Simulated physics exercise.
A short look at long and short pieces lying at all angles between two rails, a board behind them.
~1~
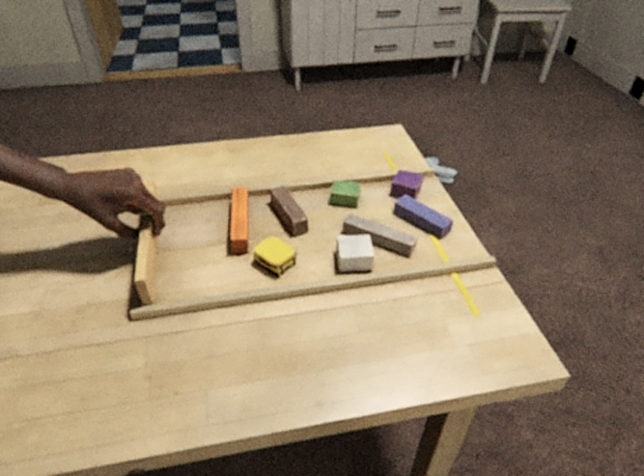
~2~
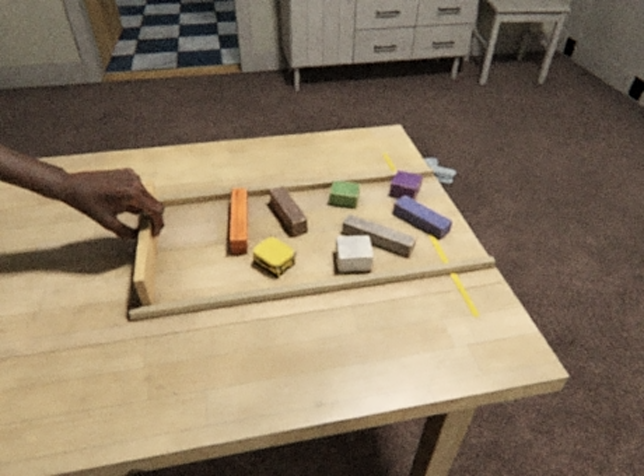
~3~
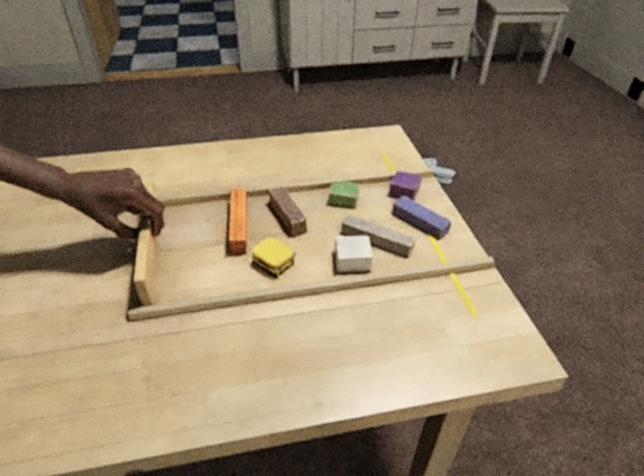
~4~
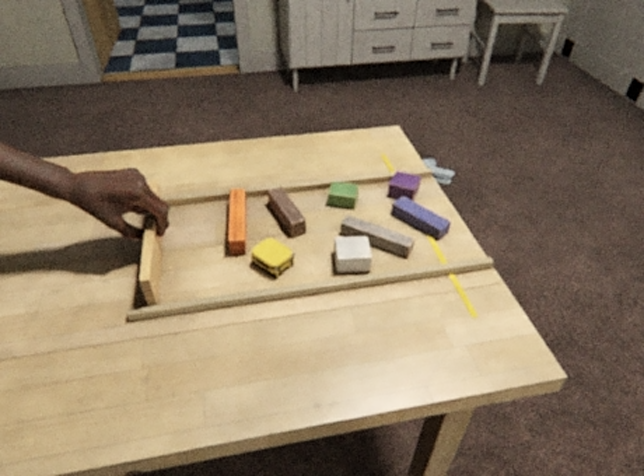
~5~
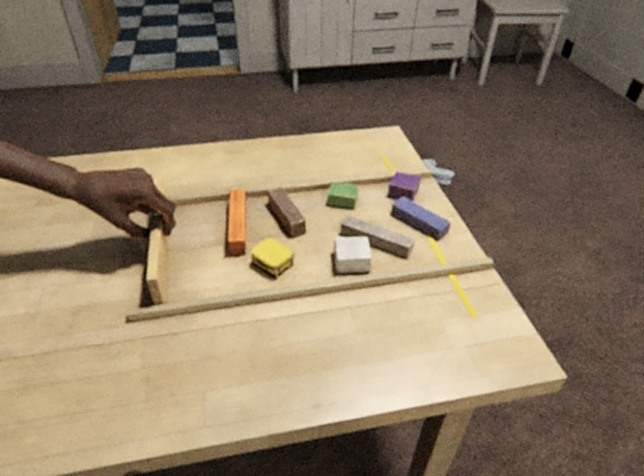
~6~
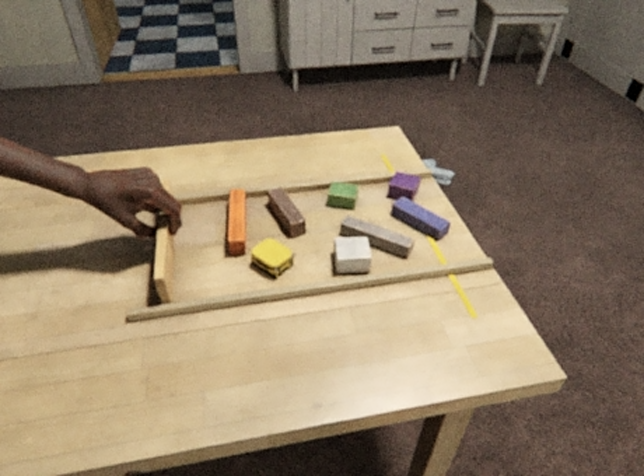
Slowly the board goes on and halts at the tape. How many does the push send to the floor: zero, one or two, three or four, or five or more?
The number that fall off is three or four.
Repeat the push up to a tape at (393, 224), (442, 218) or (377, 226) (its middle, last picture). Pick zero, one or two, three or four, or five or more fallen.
Taking them in turn, 1 or 2; five or more; none.
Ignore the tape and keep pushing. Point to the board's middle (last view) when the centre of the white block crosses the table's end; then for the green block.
About (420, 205), and (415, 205) for the other.
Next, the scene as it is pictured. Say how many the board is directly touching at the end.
2 of them.
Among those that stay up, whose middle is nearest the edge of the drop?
The white block ends nearest.
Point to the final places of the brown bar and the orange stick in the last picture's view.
First (430, 193), then (419, 199).
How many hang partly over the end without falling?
1 of them.
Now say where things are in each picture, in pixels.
Purple block (407, 185); blue bar (423, 216); grey bar (379, 234); board (150, 238); tape (422, 219), in the first picture.
Blue bar (422, 217); brown bar (288, 210), in the second picture.
Grey bar (377, 235); yellow case (273, 257), in the third picture.
Purple block (404, 187); green block (343, 195), in the fourth picture.
Blue bar (420, 218); white block (352, 255), in the fifth picture.
Purple block (404, 187); blue bar (420, 218); grey bar (376, 236); board (166, 237); tape (420, 220), in the sixth picture.
Soon after, none off yet; purple block at rest near (404, 187); blue bar at rest near (420, 218); grey bar at rest near (376, 236).
Then, none off yet; purple block at rest near (404, 187); blue bar at rest near (420, 218); grey bar moving near (384, 236).
Further on, none off yet; purple block moved about its own width near (433, 182); blue bar moved a little near (435, 214); grey bar moved about its own width near (443, 230).
At rest, the number that fall off is three or four; fallen, green block, grey bar, blue bar and purple block.
